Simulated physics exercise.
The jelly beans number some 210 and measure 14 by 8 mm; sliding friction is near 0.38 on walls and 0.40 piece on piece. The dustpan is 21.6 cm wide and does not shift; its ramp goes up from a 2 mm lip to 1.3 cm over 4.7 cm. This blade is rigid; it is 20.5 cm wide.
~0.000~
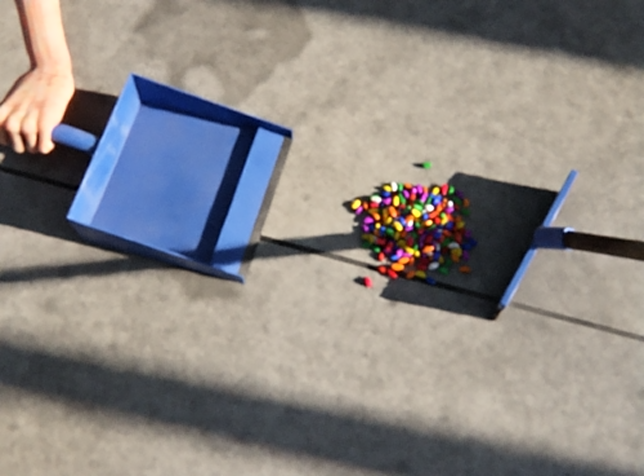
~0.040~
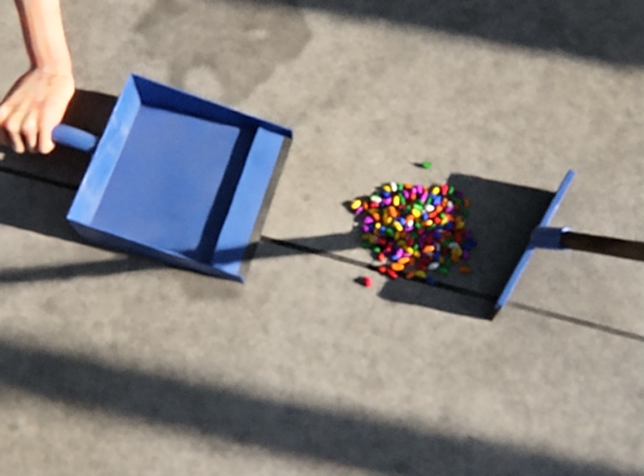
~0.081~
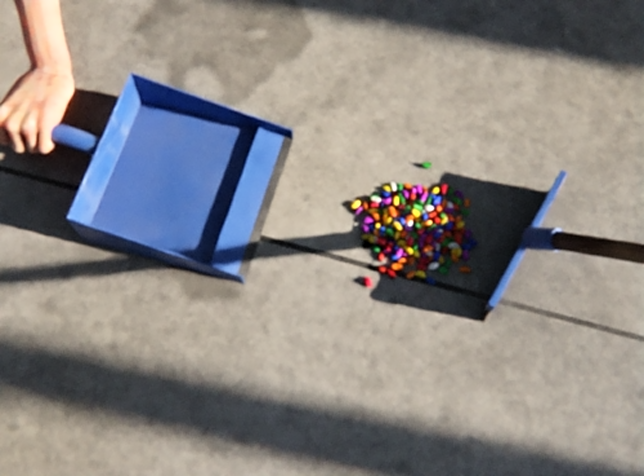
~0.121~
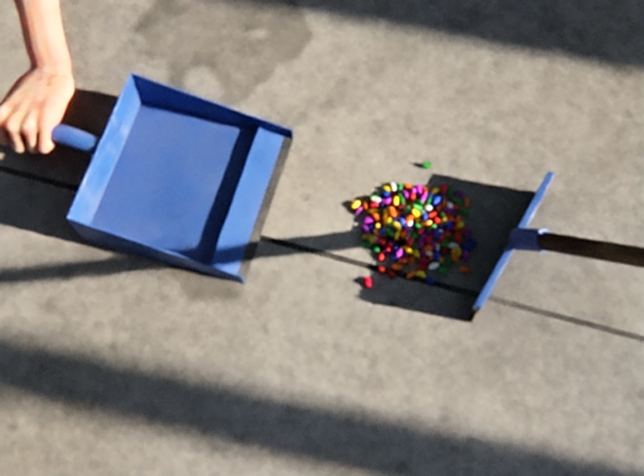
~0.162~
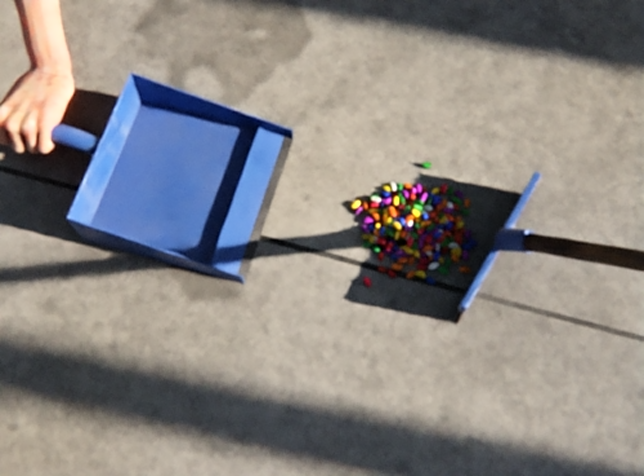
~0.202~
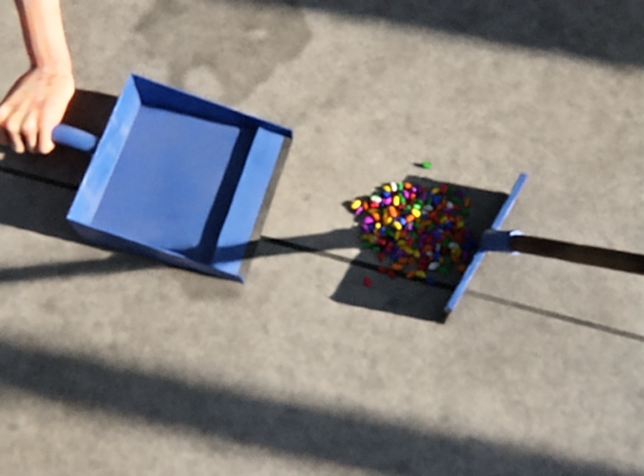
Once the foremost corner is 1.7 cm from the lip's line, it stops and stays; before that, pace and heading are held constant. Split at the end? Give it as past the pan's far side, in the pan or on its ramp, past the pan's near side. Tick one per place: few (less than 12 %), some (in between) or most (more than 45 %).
Past the pan's far side - few; in the pan or on its ramp - few; past the pan's near side - few.
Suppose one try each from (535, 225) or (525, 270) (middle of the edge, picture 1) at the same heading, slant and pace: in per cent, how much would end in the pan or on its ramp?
Close to 10 in a hundred, then close to 0 in a hundred.
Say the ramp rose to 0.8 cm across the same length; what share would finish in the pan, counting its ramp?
5 per cent.
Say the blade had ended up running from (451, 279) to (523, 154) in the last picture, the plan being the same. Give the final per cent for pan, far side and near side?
You'd see pan at 25, far at 30 and near at 0.
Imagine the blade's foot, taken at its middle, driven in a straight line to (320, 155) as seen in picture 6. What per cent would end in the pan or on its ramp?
About 25 per cent.
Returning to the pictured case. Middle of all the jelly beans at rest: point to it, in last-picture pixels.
I'd put it at about (307, 196).
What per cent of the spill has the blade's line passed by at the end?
30 %.
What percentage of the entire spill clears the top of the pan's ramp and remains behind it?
Around 0 percent.
After 0.50 s, middle of the blade 16 cm from the lip; 0 % over the lip, far side 0 %, near side 0 %.
Then, at 0.69 s, middle of the blade 9 cm from the lip; 0 % over the lip, far side 5 %, near side 0 %.
Then, at 1.00 s, middle of the blade 4 cm from the lip; 0 % over the lip, far side 5 %, near side 0 %.
At rest (1.4 s), far side 5 %, pan 0 %, near side 0 %, in front of the lip or behind the blade 90 %.
